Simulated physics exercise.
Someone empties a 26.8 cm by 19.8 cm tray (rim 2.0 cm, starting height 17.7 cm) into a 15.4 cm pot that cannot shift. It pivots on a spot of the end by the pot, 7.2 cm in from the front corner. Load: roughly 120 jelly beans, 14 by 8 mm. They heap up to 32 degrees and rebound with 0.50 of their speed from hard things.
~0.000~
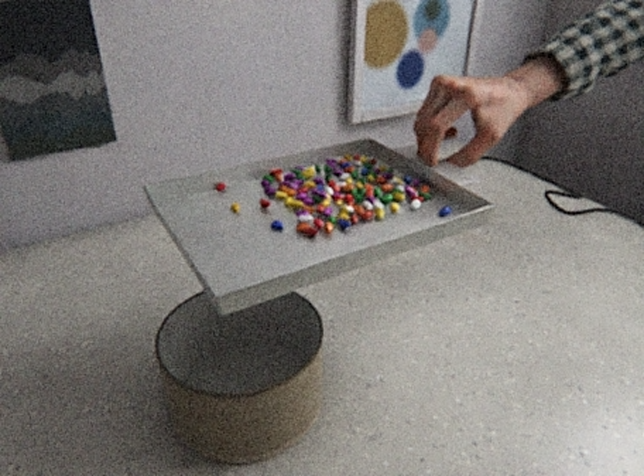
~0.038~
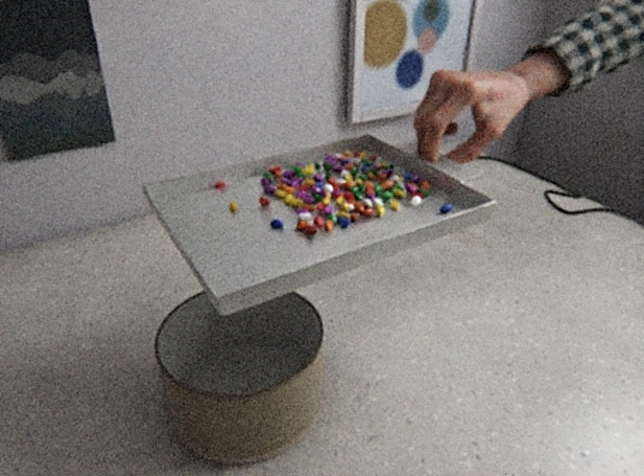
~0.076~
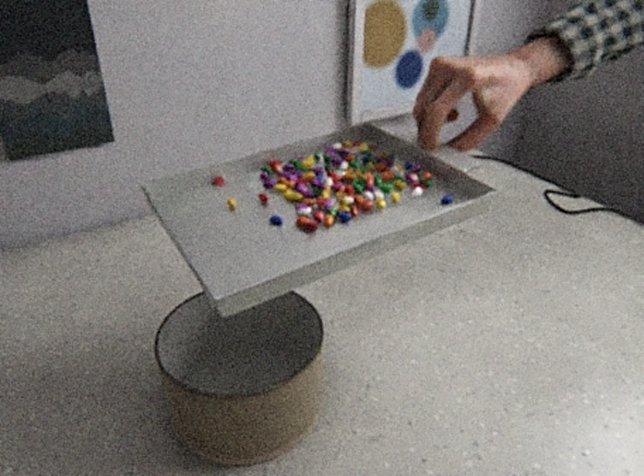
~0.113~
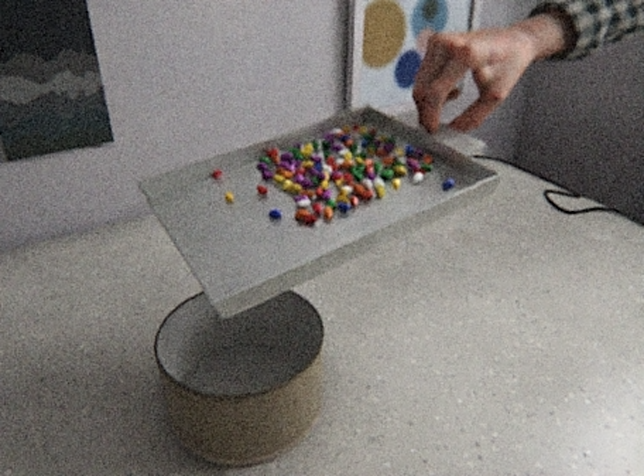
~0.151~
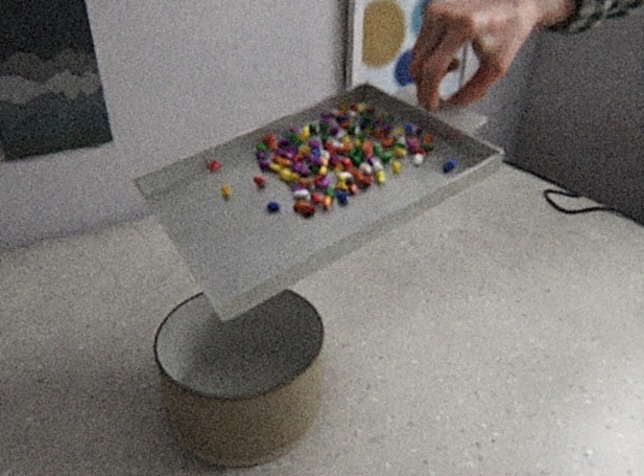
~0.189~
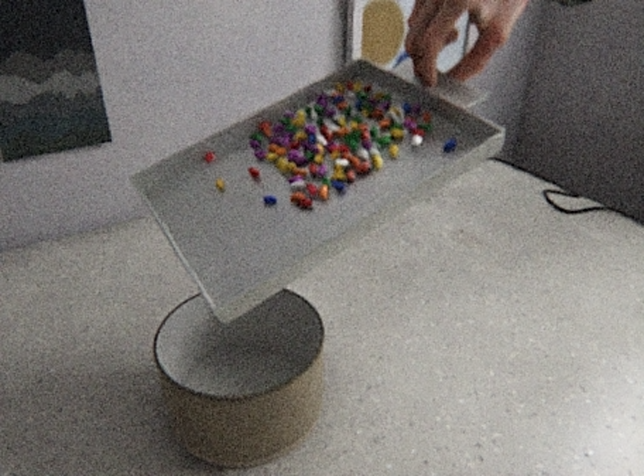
On a speckled countertop, a hand raises the right end of a tray of colourful jelly beans above a round pot.
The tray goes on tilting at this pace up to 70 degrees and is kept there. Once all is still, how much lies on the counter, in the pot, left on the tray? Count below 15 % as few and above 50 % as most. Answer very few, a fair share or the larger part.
On the counter: The larger part; in the pot: Very few; left on the tray: A fair share.
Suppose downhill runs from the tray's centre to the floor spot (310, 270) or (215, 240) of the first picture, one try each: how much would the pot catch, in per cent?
About 10 and 0 per cent.
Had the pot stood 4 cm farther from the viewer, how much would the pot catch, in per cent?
Then about 0 per cent.
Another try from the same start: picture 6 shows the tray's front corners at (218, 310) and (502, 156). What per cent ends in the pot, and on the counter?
Pot 0, counter 70.
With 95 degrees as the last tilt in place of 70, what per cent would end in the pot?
In that case some 0 per cent.
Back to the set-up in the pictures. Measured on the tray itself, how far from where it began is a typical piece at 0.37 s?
About 2 cm.
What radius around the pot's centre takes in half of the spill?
Some 24 cm.
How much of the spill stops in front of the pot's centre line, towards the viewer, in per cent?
Roughly 90 per cent.
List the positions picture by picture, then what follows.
In the first picture, tray tilt 0 degrees, front corners at (220, 293) and (492, 204); middle of the pieces at (336, 189); pot at (241, 330).
In the second picture, tray tilt 1 degrees, front corners at (219, 293) and (493, 200); middle of the pieces at (336, 187).
In the third picture, tray tilt 4 degrees, front corners at (219, 295) and (495, 190), lowest corner left front; middle of the pieces at (336, 179).
In the fourth picture, tray tilt 8 degrees, front corners at (218, 299) and (497, 174), lowest corner left front; middle of the pieces at (335, 167).
In the fifth picture, tray tilt 13 degrees, front corners at (216, 303) and (500, 152), lowest corner left front; middle of the pieces at (333, 152).
In the sixth picture, tray tilt 19 degrees, front corners at (215, 307) and (501, 131), lowest corner left front; middle of the pieces at (330, 136); pot at (240, 332). Its pace works out near 145 degrees a second.
Then, at 0.37 s, tilt 46 degrees; the tray holds 100 %, the pot 0 %.
After 0.49 s, tilt 63 degrees; the tray holds 100 %, the pot 0 %.
After 0.75 s, tilt 70 degrees; the tray holds 30 %, the pot 0 %.
At rest (2.1 s), counter 75 %, pot 0 %, tray 25 %.
